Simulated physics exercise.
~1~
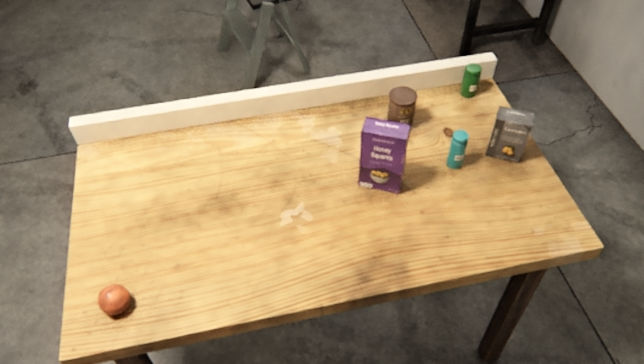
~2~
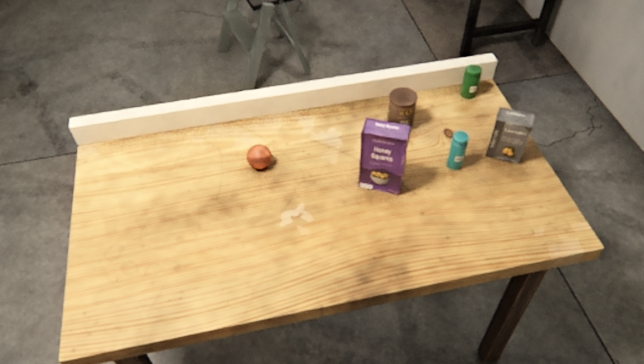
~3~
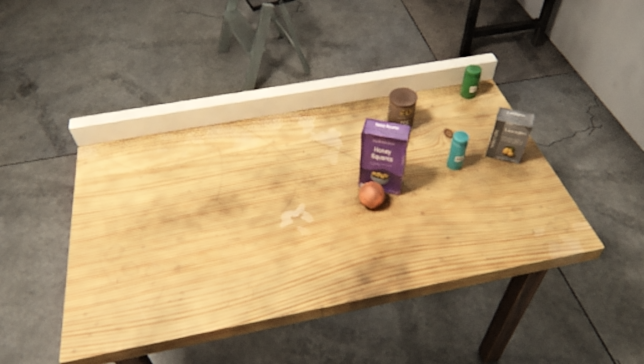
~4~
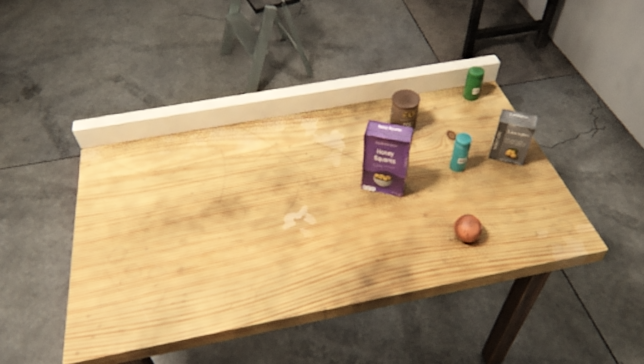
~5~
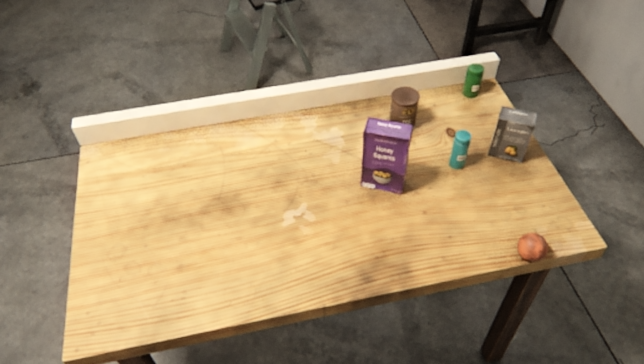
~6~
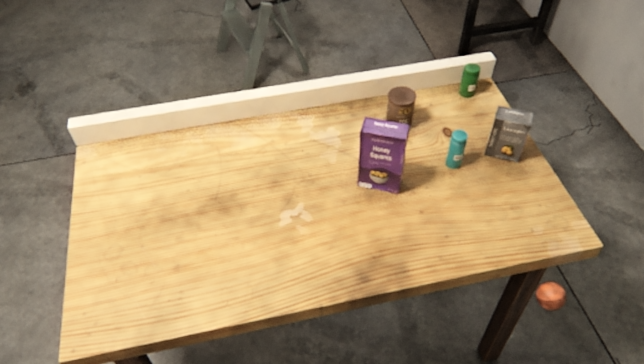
A wooden table held a purple packet, a brown tin, two shakers and a grey packet while an orange ball rolled up toward the back rail, then came down rightward past the purple packet and dropped off the near right corner, leaving the others standing.
